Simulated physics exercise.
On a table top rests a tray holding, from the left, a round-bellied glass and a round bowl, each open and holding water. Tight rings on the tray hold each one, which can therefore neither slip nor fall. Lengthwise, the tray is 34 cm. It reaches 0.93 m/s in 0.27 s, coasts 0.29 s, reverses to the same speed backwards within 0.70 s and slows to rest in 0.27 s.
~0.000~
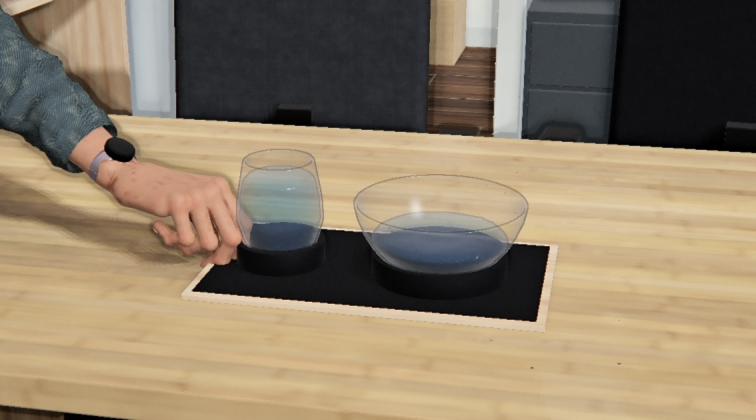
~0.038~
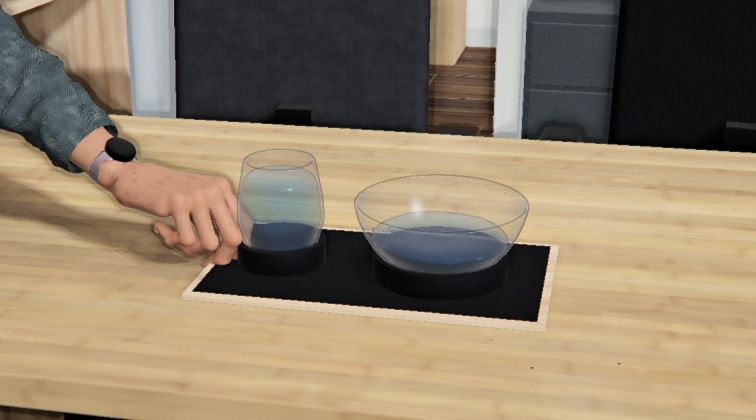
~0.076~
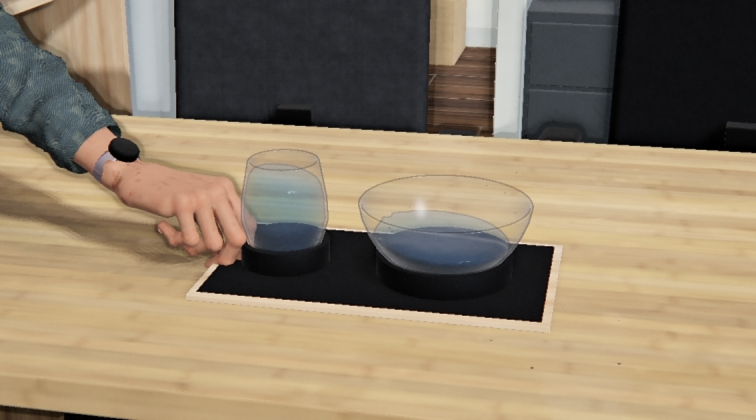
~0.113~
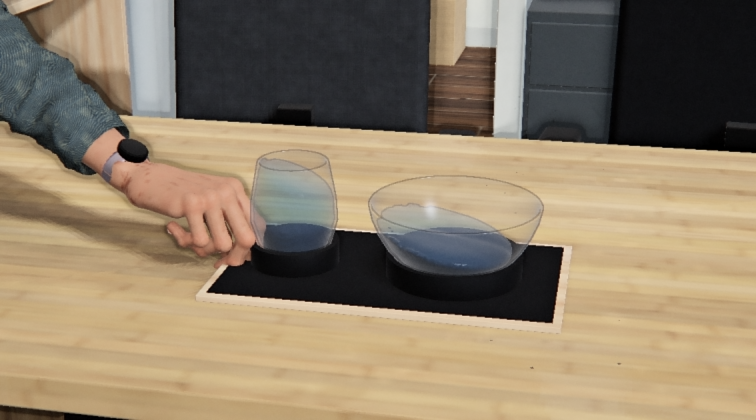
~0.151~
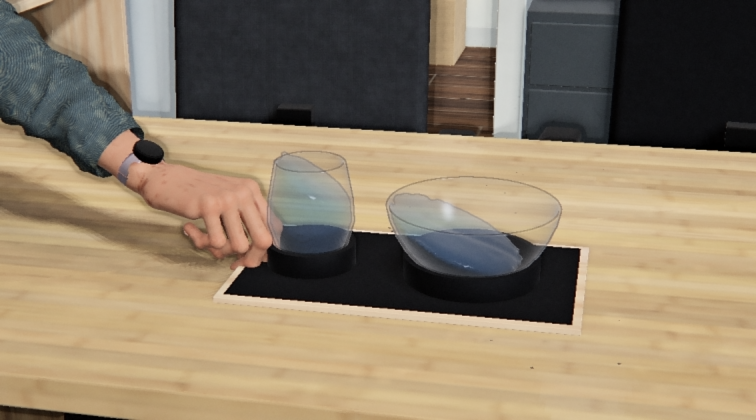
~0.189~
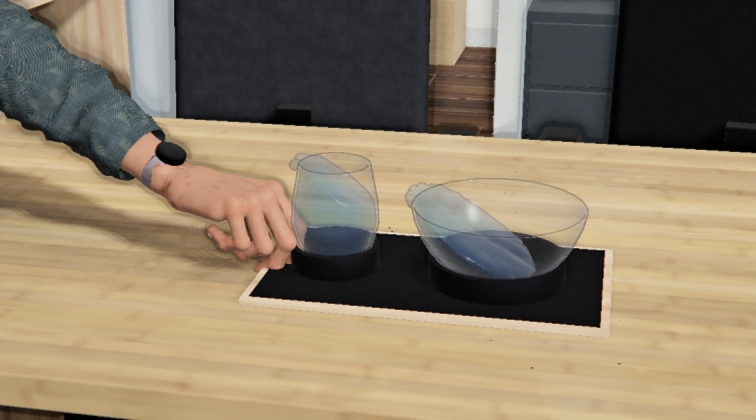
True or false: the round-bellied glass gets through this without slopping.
False.
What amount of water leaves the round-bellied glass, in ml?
Volume out: Approx. 6 ml.
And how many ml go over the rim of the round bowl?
Roughly 140 ml.
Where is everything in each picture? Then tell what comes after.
It has moved 0.0 cm; in the round-bellied glass the surface runs from (246, 172) to (315, 178), rim (312, 164); in the round bowl the surface runs from (373, 227) to (510, 238), rim (527, 210); the water in the round-bellied glass stands 16 mm below the rim, in the first picture.
It has moved 0.1 cm; in the round-bellied glass the surface runs from (247, 172) to (316, 178), in the second picture.
It has moved 0.5 cm; in the round-bellied glass the surface runs from (252, 167) to (322, 183), in the third picture.
It has moved 1.5 cm; in the round-bellied glass the surface runs from (263, 159) to (298, 172), in the fourth picture.
It has moved 3.2 cm; in the round-bellied glass the surface runs from (279, 158) to (307, 166), in the fifth picture.
It has moved 5.7 cm; in the round-bellied glass the surface runs from (303, 159) to (328, 166); in the round bowl the surface runs from (418, 197) to (499, 239), in the sixth picture.
By 0.59 s the tray moves at 0.92 m/s; losses from the left are 3, 59 ml.
By 0.98 s the tray moves at 0.30 m/s; losses from the left are 3, 80 ml.
By 1.38 s the tray moves at 0.54 m/s; losses from the left are 3, 123 ml.
By 1.78 s the tray moves at 0.00 m/s; losses from the left are 5, 137 ml.
At rest losses from the left are 5, 144 ml.
